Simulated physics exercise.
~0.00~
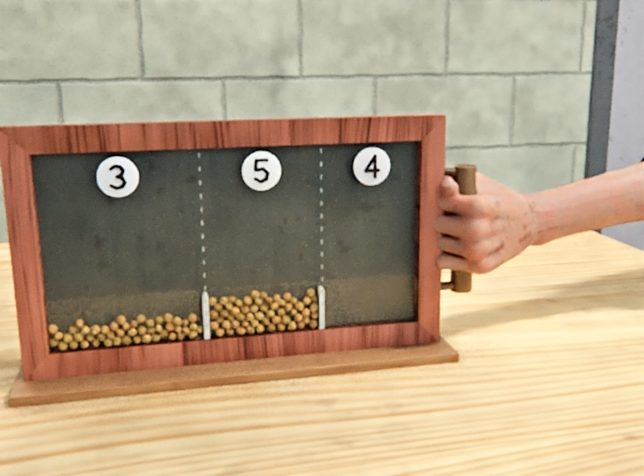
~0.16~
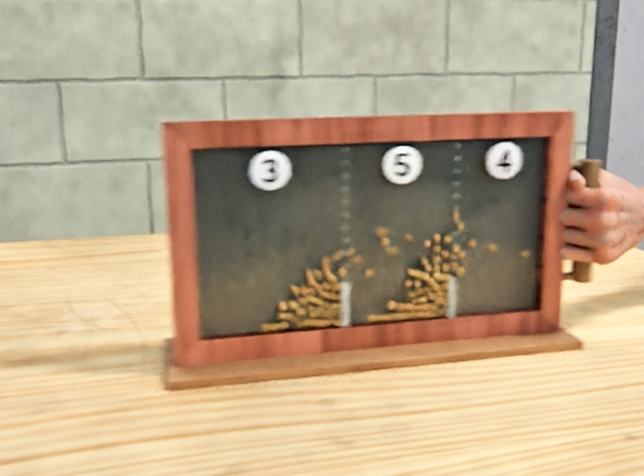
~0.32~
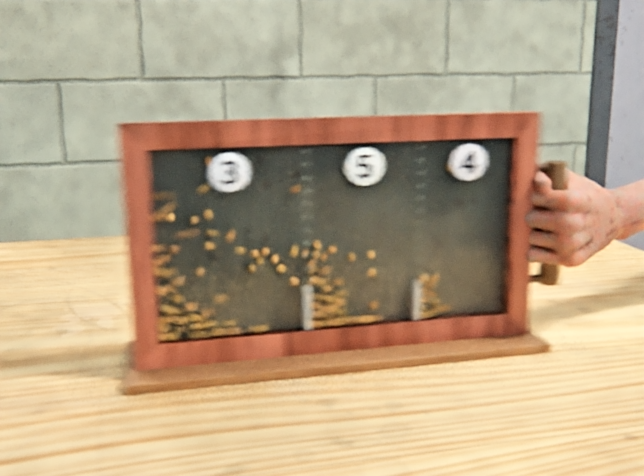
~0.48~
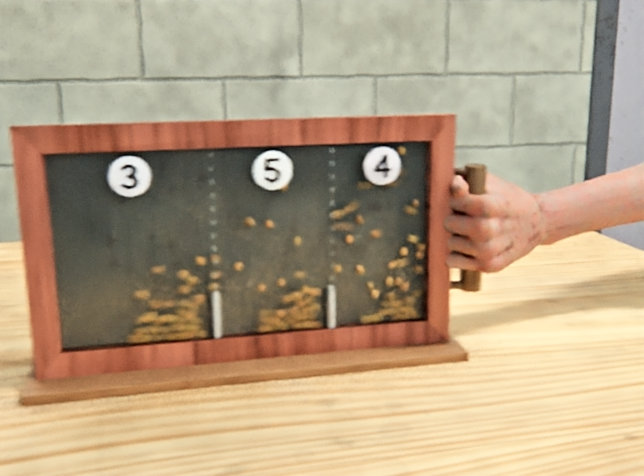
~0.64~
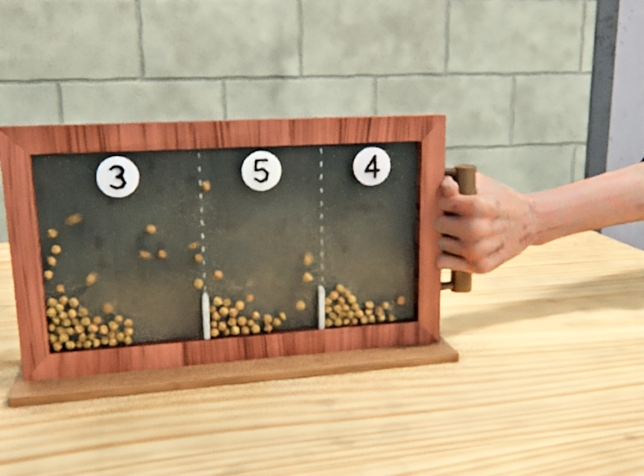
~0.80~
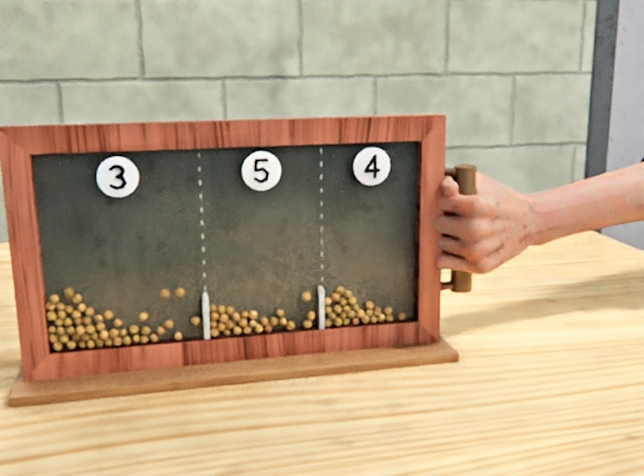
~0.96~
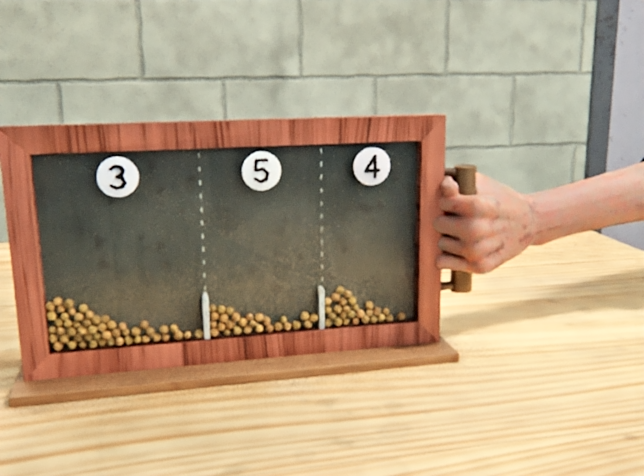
A wooden-framed case of small tan beads was shaken right and back left by a hand gripping its side handle, scattering beads over the low dividers, until it stopped where it began with beads settled in all three numbered sections, including the once-empty right one.
